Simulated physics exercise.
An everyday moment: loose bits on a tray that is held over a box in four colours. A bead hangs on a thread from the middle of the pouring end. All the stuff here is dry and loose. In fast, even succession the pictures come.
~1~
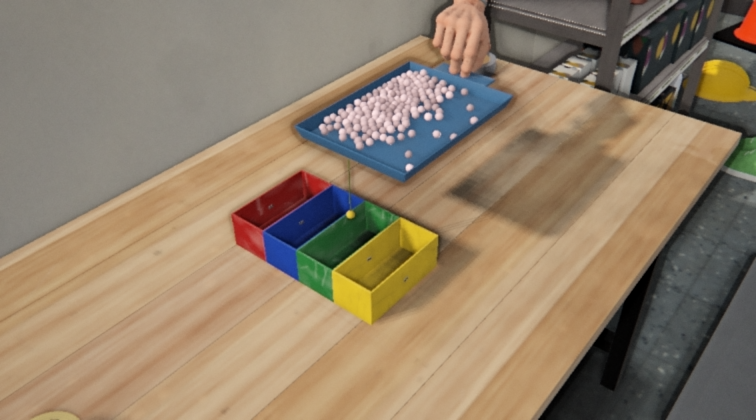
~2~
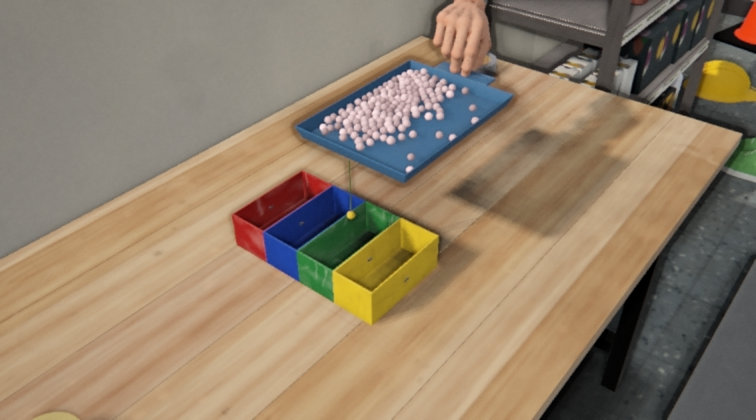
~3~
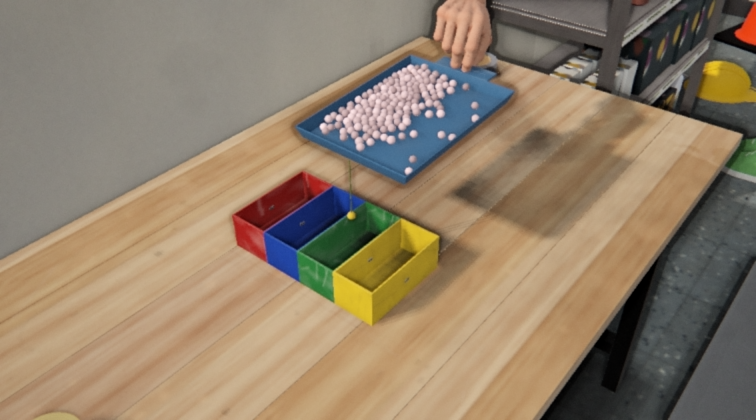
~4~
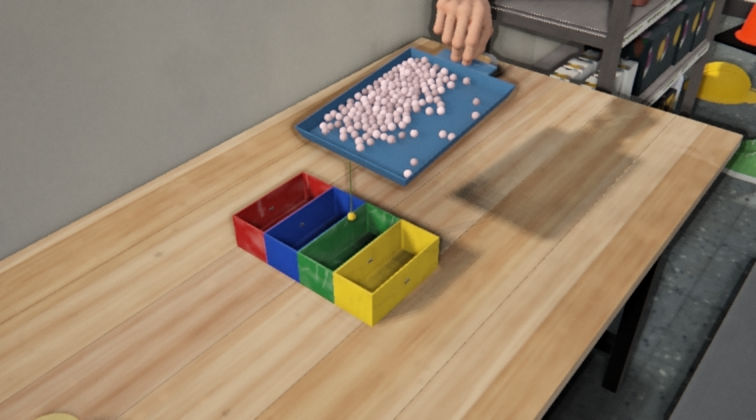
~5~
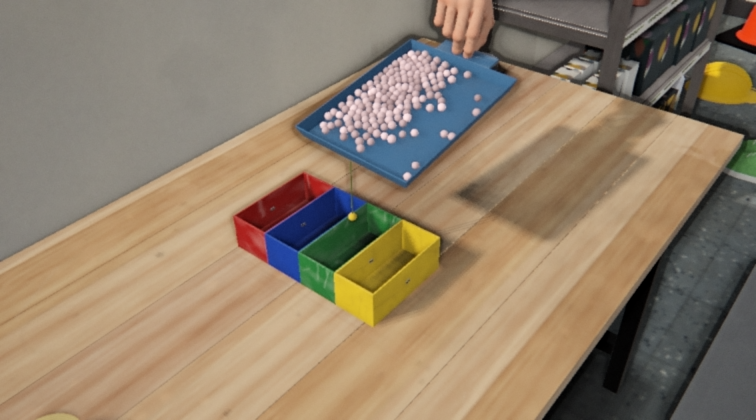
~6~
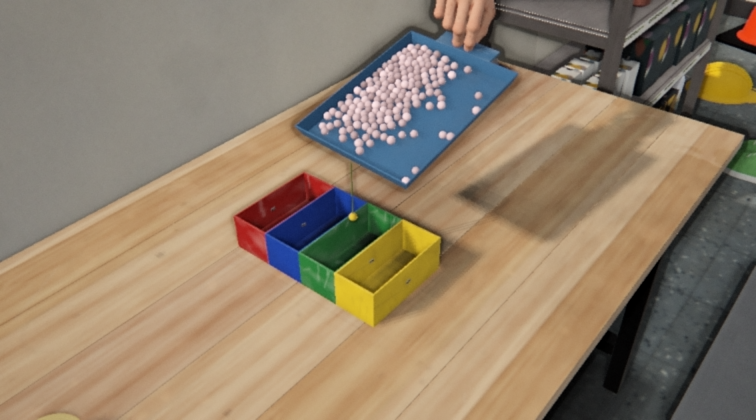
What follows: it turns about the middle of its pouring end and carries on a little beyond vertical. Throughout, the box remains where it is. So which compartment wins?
The yellow one wins.
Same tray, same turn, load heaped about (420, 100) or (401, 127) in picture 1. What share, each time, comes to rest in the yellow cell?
Estimate: 70 % first, 60 % second.
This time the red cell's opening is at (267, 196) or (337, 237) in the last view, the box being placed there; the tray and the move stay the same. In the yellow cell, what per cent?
In order: 40 percent and 0 percent.
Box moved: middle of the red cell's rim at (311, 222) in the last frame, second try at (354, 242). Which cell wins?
In order: The cell in green, the blue one.
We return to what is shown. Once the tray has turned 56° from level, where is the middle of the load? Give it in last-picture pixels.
I'd put the middle of the pieces at roughly (381, 170).
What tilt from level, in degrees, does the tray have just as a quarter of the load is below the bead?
Tilt: Around 60 degrees.
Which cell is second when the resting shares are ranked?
I'd say the green cell.
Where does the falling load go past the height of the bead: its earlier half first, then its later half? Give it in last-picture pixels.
Early-half point (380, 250); late-half point (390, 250).
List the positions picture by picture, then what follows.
Corners of the pouring end at (301, 126) and (404, 170), level; middle of the load at (395, 104), sugar pearls; bead on its thread at (351, 215); red cell at (249, 235); blue cell at (281, 253); green cell at (315, 273); yellow cell at (352, 295), in the first picture.
Corners of the pouring end at (302, 126) and (404, 171), level; middle of the load at (396, 104), in the second picture.
Corners of the pouring end at (302, 126) and (404, 173), tipped barely, lowest at the right corner; middle of the load at (396, 101), in the third picture.
Corners of the pouring end at (302, 126) and (404, 175), tipped a little, lowest at the right corner; middle of the load at (396, 98), a stray few on the move, in the fourth picture.
Corners of the pouring end at (302, 125) and (405, 177), tipped a little, lowest at the right corner; middle of the load at (397, 94), a stray few on the move, in the fifth picture.
Corners of the pouring end at (302, 125) and (405, 179), tipped a little, lowest at the right corner; middle of the load at (396, 92), about half on the move; red cell at (251, 237); blue cell at (283, 255); green cell at (318, 275); yellow cell at (355, 297), in the sixth picture.
Soon, tray tipped steeply; about two thirds on the tray; a small part in the yellow cell; a stray few in the green cell; about a quarter falling or outside the box.
A while on, tray tipped right over; about two thirds in the yellow cell; about a quarter in the green cell; a stray few in the blue cell; about a quarter falling or outside the box.
Towards the end, tray tipped past a quarter turn; about two thirds in the yellow cell; about a quarter in the green cell; a stray few in the blue cell; about a quarter falling or outside the box.
Finally, tray tipped past a quarter turn; about two thirds in the yellow cell; about a quarter in the green cell; a stray few in the blue cell; none in the red cell; about a quarter outside the box.
